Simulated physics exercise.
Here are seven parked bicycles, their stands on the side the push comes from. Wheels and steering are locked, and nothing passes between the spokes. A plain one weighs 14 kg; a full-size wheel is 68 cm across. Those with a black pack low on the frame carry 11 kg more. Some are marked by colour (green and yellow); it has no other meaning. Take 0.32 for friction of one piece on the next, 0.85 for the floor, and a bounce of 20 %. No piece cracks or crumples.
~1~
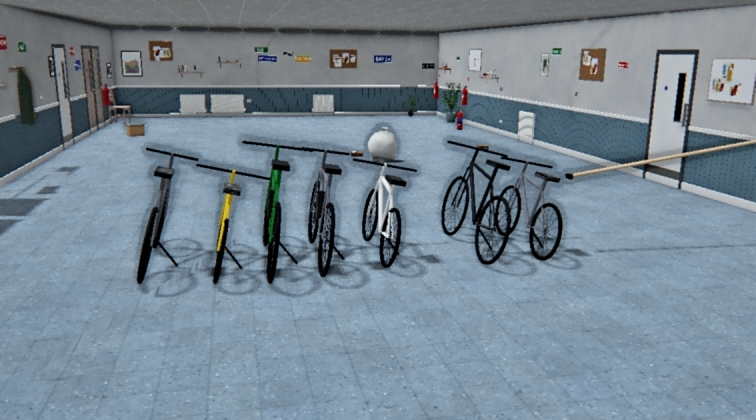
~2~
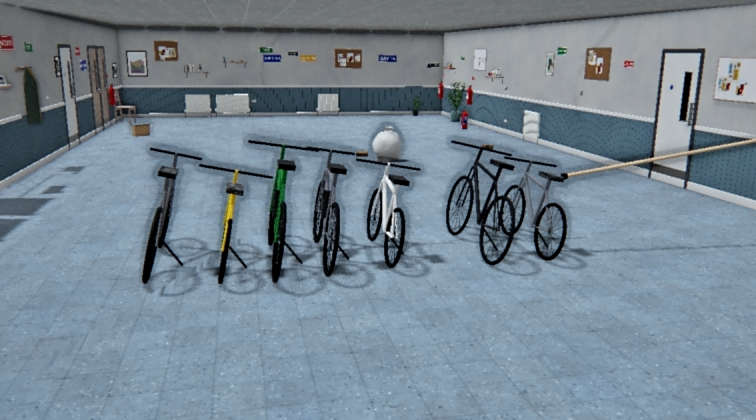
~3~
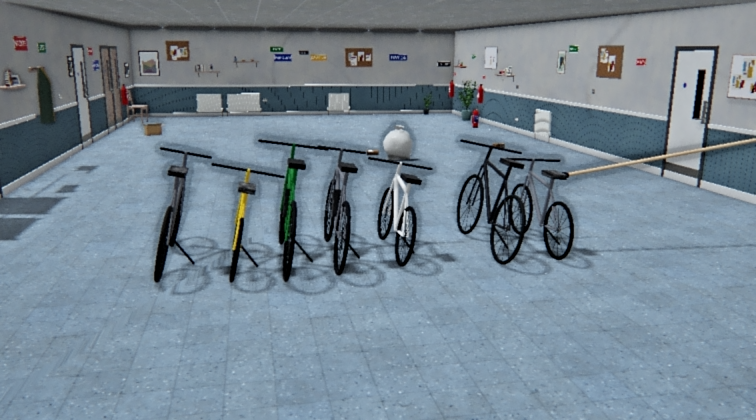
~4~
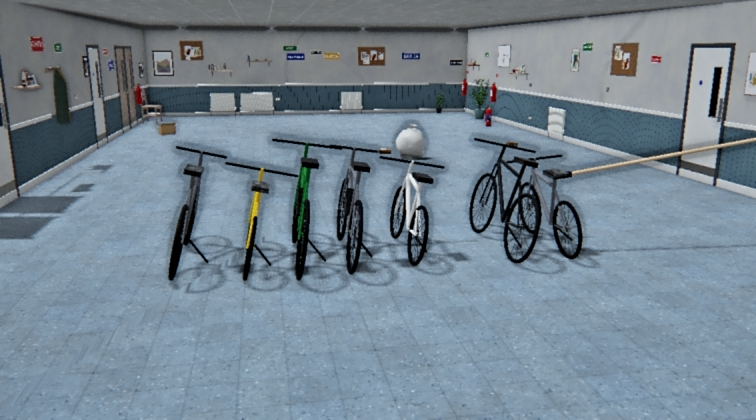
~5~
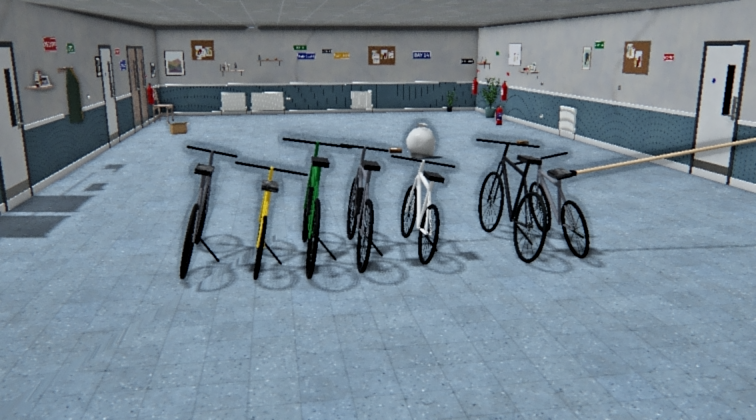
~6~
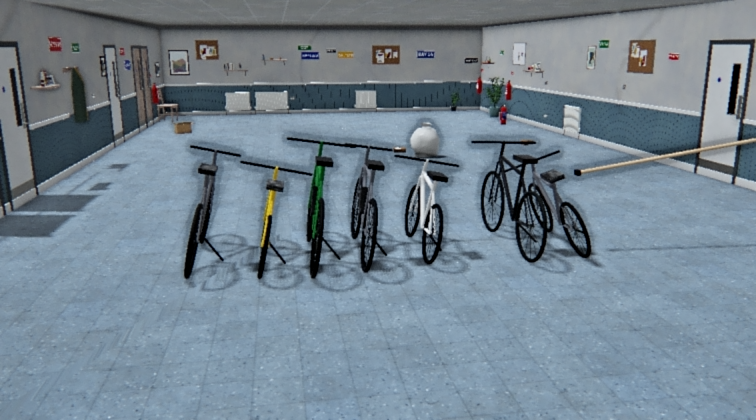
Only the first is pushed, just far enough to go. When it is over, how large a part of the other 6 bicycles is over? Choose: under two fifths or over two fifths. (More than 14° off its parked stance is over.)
Ending over: More than two fifths.
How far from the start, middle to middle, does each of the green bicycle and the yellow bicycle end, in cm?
About: Green 30, yellow 10.
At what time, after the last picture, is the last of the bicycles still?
Near 2.5 s.
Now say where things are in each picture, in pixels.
In the first frame (each place is the centre of the face we see best; the camera pans a little), pole end (572, 177) 15 cm from the first bicycle; green bicycle (279, 229); yellow bicycle (224, 241); the others all in place.
In the second frame, pole end (566, 177) 38 mm from the first bicycle; yellow bicycle (228, 241).
In the third frame, pole end (567, 176) pushing; yellow bicycle (239, 240); the others all in place.
In the fourth frame, pole end (571, 175) pushing; yellow bicycle (253, 238); the others all in place.
In the fifth frame, pole end (575, 174) stopped; yellow bicycle (263, 238); steepest lean 6°, the bicycle at (547, 215); one has shifted.
In the sixth frame, pole end (580, 173) stopped; yellow bicycle (267, 237); green bicycle (322, 225); steepest lean 12°, the bicycle at (547, 215); one has shifted.
Then, 0.85 s later than the last frame, 2 of the 6 other bicycles over.
Then, 1.81 s later than the last frame, 4 of the 6 other bicycles over; green bicycle tilted 22°.
When it is over, 4 of the 6 other bicycles over; green bicycle tilted 26°; yellow bicycle tilted 10°. That is 67 per cent. Two left standing. In pixels of the last frame, middles, green bicycle near (282, 201), yellow bicycle near (261, 215).
